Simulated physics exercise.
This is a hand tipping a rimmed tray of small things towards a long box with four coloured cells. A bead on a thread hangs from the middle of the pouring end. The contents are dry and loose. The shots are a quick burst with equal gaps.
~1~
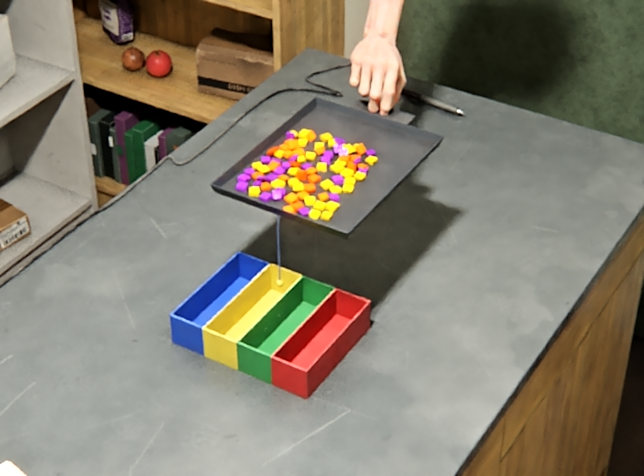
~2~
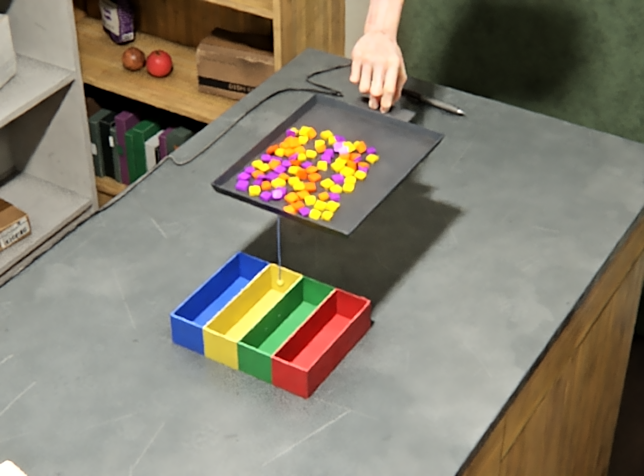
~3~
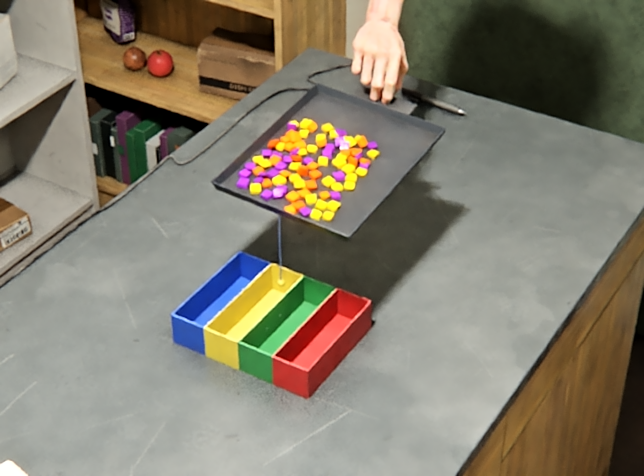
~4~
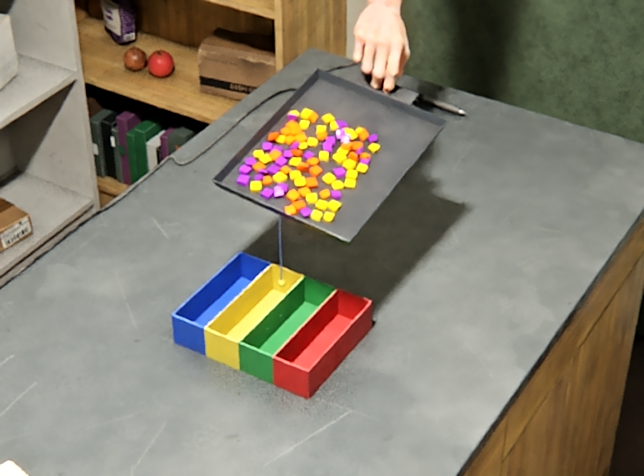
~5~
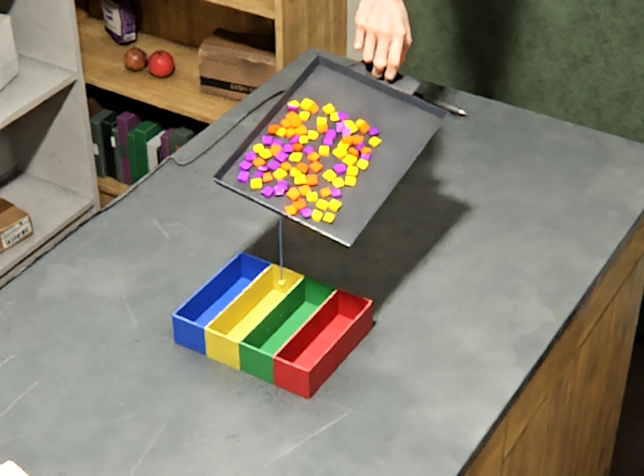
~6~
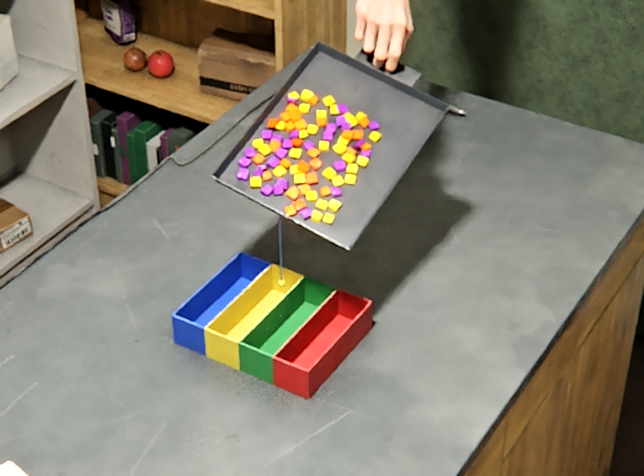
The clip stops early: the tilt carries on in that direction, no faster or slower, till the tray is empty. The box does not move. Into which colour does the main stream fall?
The red cell gets the most.
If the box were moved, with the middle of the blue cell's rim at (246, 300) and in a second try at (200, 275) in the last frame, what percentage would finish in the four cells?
Roughly 100 per cent, and 20 per cent.
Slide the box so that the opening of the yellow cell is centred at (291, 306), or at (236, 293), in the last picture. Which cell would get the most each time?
First green, then the red one.
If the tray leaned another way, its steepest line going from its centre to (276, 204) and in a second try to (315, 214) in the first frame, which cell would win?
The first try: That blue cell. The second: The red one.
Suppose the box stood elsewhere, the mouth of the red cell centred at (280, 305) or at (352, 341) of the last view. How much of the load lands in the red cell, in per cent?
The first gives 0 %, the second 30 %.
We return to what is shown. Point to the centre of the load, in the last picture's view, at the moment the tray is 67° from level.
Roughly at (325, 221).
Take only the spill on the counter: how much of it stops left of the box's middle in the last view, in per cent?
Roughly 0 in a hundred.
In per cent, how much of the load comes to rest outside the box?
It comes to 10 per cent or so.
Shortly afterwards, tray tipped steeply; the bulk on the tray; a little falling or outside the box.
Next, tray tipped past a quarter turn; the bulk in the red cell; a little in the green cell; a little falling or outside the box.
Some moments later, tray tipped past a quarter turn; the bulk in the red cell; a little in the green cell; a little falling or outside the box.
In the end, tray tipped past a quarter turn; the bulk in the red cell; a little in the green cell; none at all in the yellow cell; none at all in the blue cell; a little outside the box.
